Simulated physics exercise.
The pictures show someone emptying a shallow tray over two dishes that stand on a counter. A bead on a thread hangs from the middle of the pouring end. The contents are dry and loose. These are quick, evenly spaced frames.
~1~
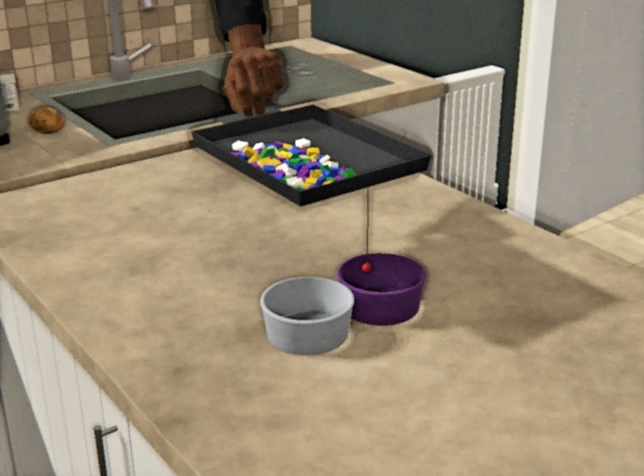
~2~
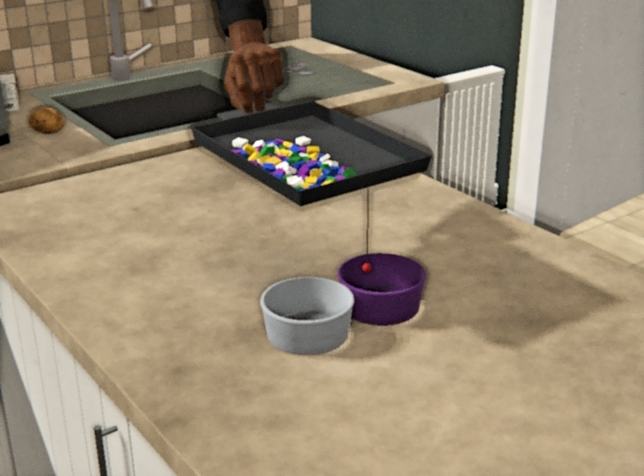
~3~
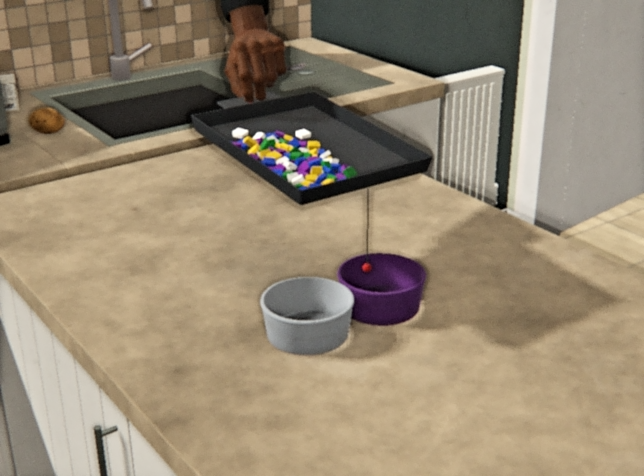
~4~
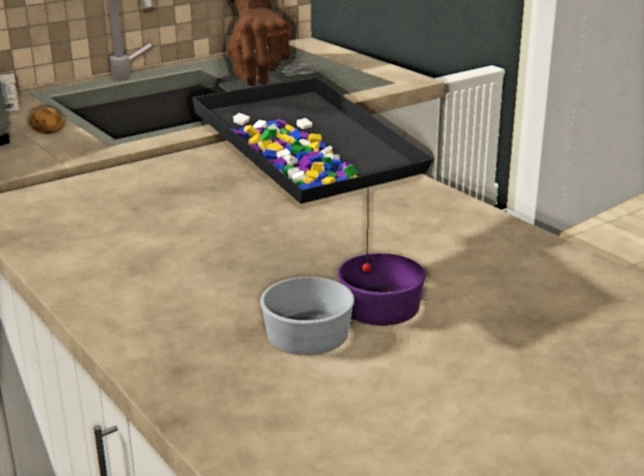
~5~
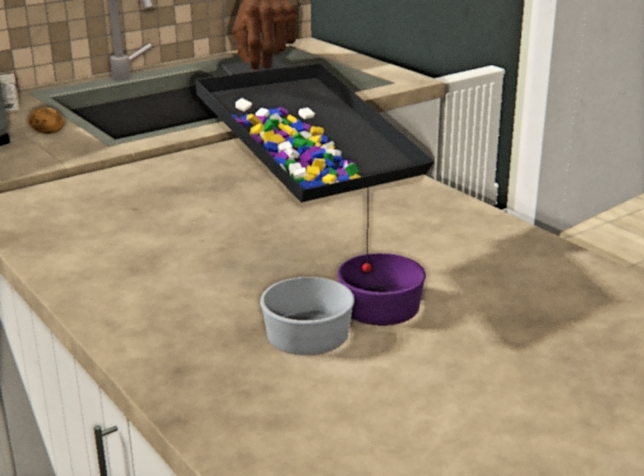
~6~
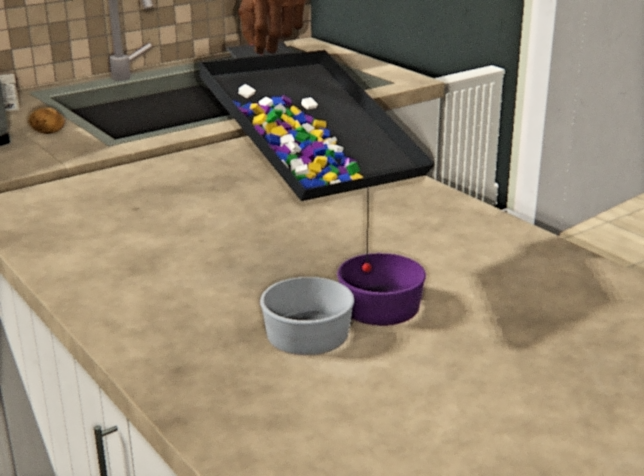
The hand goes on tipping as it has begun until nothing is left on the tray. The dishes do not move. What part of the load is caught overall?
The two hold under half of the load.
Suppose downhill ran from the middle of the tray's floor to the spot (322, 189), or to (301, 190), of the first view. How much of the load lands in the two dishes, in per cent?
First some 90, then 100 per cent.
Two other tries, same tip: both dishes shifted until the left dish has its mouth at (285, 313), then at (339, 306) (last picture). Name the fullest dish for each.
At the first place the dish on the right, at the second the dish on the right.
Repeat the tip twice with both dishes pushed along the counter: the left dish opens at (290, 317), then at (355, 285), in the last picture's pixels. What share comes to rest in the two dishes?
Roughly 30 per cent, and 40 per cent.
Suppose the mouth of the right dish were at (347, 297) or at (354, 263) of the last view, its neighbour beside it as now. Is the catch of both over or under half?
The first try: Not half. The second: Less than half.
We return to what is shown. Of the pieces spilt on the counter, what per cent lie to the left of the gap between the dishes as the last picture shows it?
About 10 per cent.
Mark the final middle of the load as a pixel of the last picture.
Roughly at (425, 332).
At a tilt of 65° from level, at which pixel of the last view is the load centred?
Roughly at (363, 162).
Just after the last frame, tray tipped steeply; every one on the tray.
A moment on, tray tipped past a quarter turn; roughly half on the tray; just a few in the right dish; roughly a third outside both; about a tenth in the air.
Further on, tray tipped past a quarter turn; about a tenth in the right dish; the larger part outside both.
When it is over, tray tipped past a quarter turn; not one in the left dish; about a tenth in the right dish; the larger part outside both.
